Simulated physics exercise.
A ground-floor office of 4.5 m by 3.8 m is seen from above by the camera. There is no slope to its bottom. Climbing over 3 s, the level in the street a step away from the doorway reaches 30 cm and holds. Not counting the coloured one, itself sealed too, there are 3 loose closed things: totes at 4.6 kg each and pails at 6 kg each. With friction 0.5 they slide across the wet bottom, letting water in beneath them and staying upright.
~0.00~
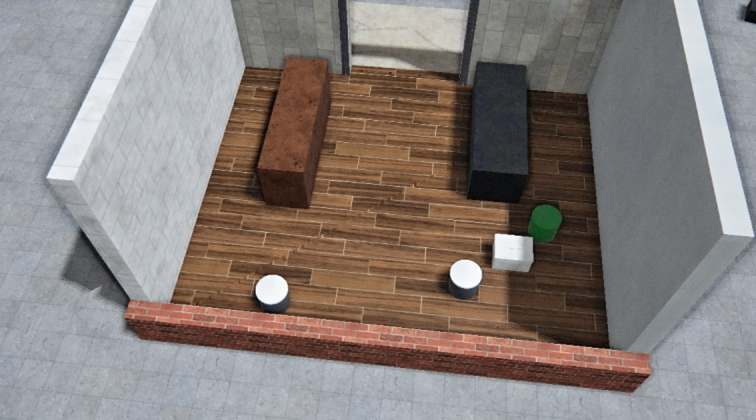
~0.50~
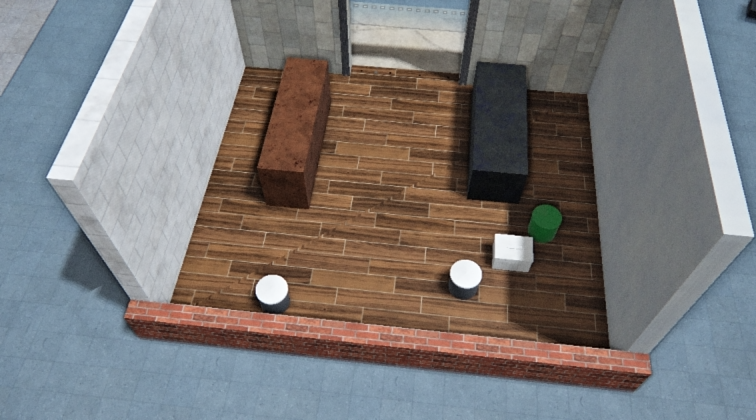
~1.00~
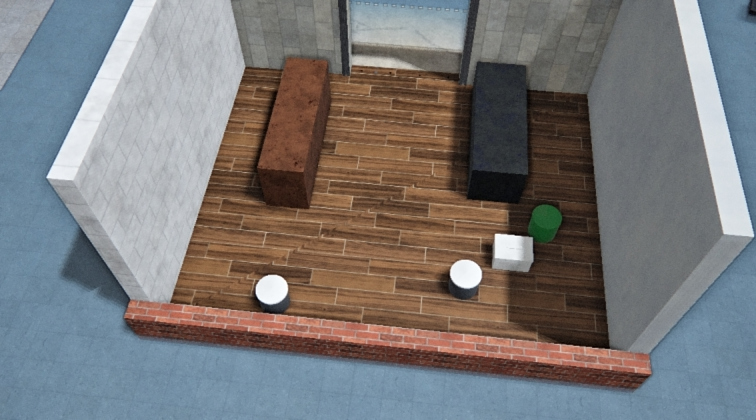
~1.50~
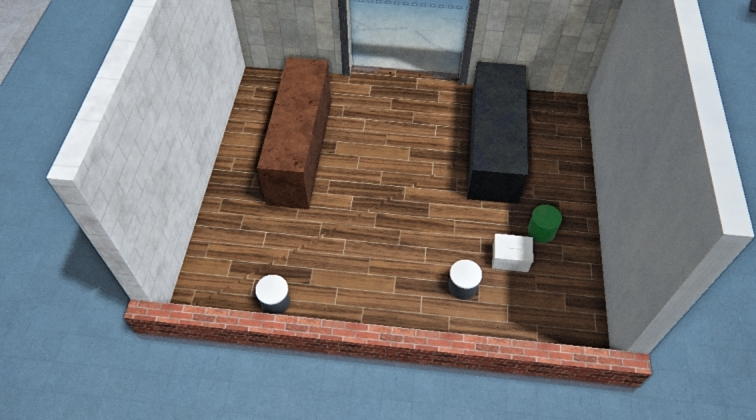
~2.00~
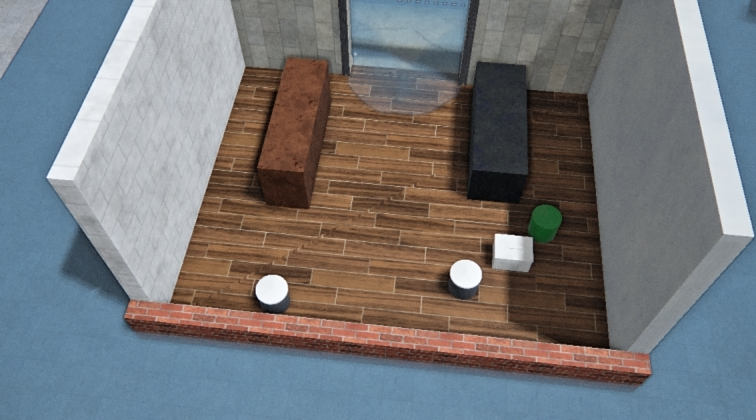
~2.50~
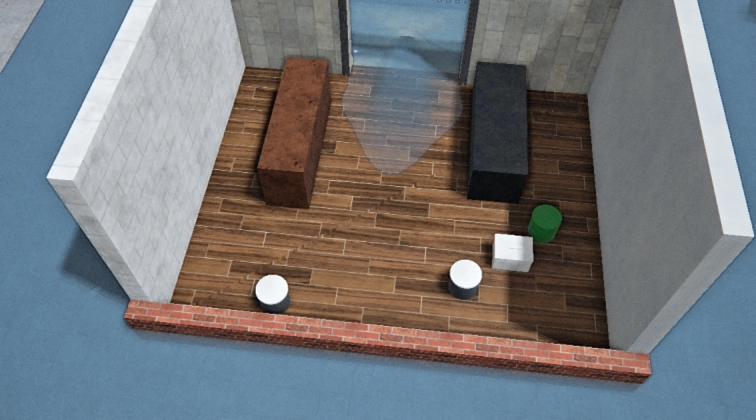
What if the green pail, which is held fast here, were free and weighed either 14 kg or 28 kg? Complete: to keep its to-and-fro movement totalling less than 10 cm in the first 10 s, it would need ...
It would need the heavier mass.
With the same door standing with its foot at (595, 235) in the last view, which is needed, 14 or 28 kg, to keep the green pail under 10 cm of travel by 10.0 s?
If so, both fall short.
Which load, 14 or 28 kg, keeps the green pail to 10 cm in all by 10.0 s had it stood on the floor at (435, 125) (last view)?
So neither weight works.
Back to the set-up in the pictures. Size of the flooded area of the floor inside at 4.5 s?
Wet: Near 9.5 m2.
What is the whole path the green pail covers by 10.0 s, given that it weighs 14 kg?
Total path: Approx. 20 cm.
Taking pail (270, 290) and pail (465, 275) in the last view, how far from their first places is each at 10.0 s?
In that order: 300 cm, 300 cm.
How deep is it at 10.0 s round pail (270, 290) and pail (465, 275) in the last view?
Depths: Near 17 cm, then near 20 cm.
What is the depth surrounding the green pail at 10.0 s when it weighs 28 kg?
Something like 13 centimetres.
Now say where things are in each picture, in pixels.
The first frame shows the green pail at (547, 217) rests on the ground; water covers 0.0 m2; 0 of 4 have shifted.
The second frame shows the green pail at (547, 217) rests on the ground; water covers 0.0 m2; 0 of 4 have shifted.
The third frame shows the green pail at (547, 217) rests on the ground; 0.0 m2 under water; 0 of 4 have shifted.
The fourth frame shows the green pail at (547, 217), on the bottom; water covers 0.0 m2; 0 of 4 have shifted.
The fifth frame shows the green pail at (547, 217), on the bottom; 0.7 m2 under water; 0 of 4 have shifted.
The sixth frame shows the green pail at (547, 217), on the bottom; 1.7 m2 under water; 0 of 4 have shifted.
After 3.5 s the green pail would be 0 cm from its start with 14 kg and 0 cm from its start with 28 kg; 0 cm of water round it then.
After 4.5 s the green pail would be 0 cm from its start with 14 kg and 0 cm from its start with 28 kg; 1 cm of water round it then.
After 7.0 s the green pail would be 0 cm from its start with 14 kg and 0 cm from its start with 28 kg; 5 cm of water round it then.
After 10.0 s the green pail would be 21 cm from its start with 14 kg and 0 cm from its start with 28 kg; 13 cm of water round it then.
